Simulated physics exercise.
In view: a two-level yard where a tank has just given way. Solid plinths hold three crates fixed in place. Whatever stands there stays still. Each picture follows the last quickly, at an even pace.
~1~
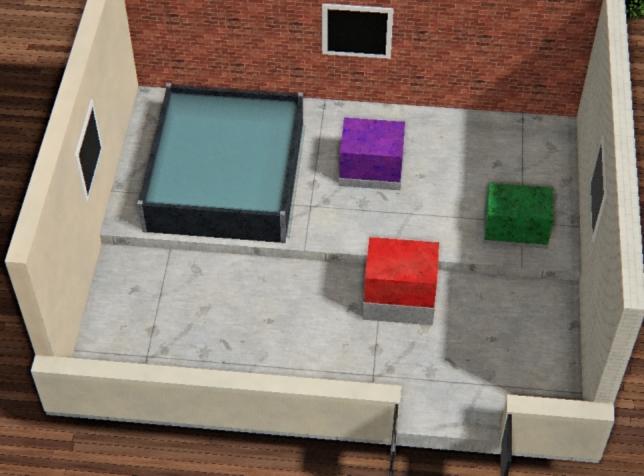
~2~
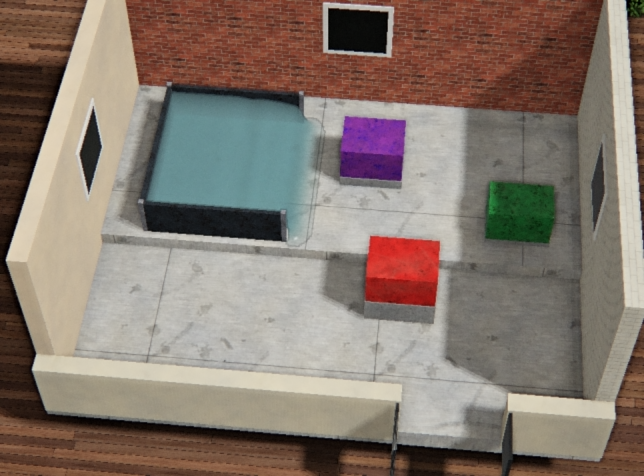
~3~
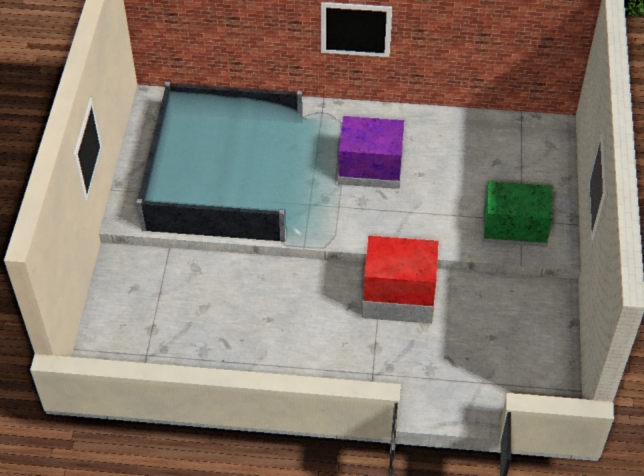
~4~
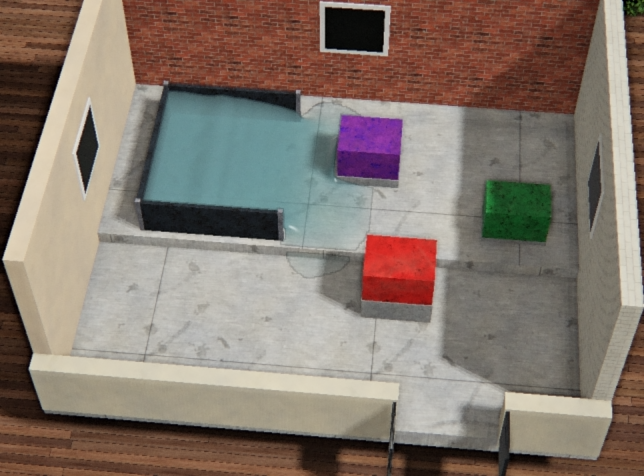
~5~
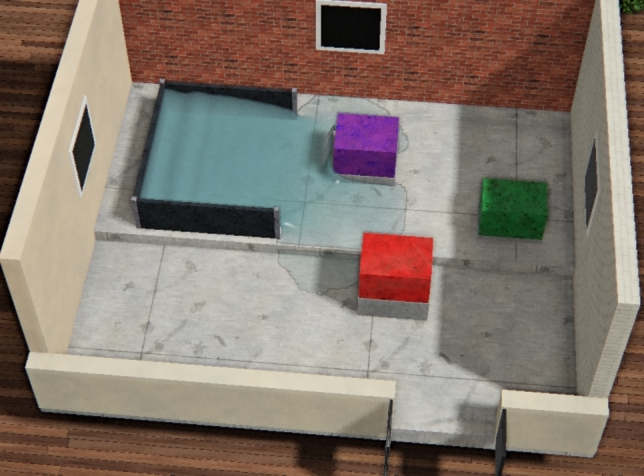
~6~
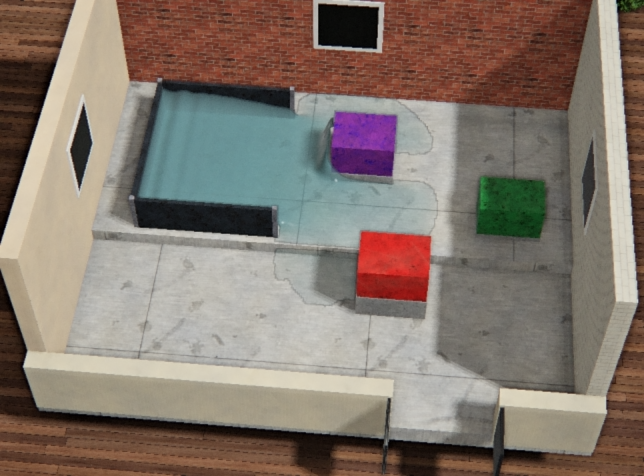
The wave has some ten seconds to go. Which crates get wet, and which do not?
The purple crate is caught; the green crate is caught; the red crate is missed.
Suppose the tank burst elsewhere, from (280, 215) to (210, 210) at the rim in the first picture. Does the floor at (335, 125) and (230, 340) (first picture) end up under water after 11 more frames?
Note, points in order: Unreached; soaked.
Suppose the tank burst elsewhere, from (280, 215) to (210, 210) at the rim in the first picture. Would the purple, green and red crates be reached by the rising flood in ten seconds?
As I read it, the purple one is never reached; the green one is never reached; finally the red one is never reached.
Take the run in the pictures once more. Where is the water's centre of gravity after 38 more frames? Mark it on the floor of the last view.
Point: (374, 236).
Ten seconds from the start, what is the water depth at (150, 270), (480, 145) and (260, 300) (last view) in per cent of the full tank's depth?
The three come to near 18, 10 and 4 per cent respectively.
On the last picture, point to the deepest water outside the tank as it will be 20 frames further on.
Check roughly (560, 424).
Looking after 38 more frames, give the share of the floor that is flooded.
My estimate is roughly 90 percent.
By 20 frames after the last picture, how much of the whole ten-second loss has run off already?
Working it through, I arrive at 0 per cent.
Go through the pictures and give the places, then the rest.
The tank at (224, 151) is whole and still, in the first picture.
The front is at (299, 240), out from the gap at (291, 170), in the second picture.
The front is at (313, 248), out from the gap at (290, 171), in the third picture.
Water pours out at (288, 171) and has run to (332, 265), in the fourth picture.
Water pours out at (285, 170) and has run to a hidden place, in the fifth picture.
Water pours out at (282, 169) and has run to a hidden place, in the sixth picture.
A moment on, water covers 30 % of the floor; the purple crate water round its plinth, the green crate water round its plinth, the red crate water round its plinth.
Next, water covers 50 % of the floor; the purple crate water round its plinth, the green crate water round its plinth, the red crate water round its plinth.
Then, water covers 70 % of the floor; the purple crate water round its plinth, the green crate water round its plinth, the red crate water round its plinth.
Later, water covers 90 % of the floor; the purple crate water round its plinth, the green crate water round its plinth, the red crate water round its plinth.
In the end, water covers 100 % of the floor; the purple crate was topped, the green crate was topped, the red crate stayed above the water.
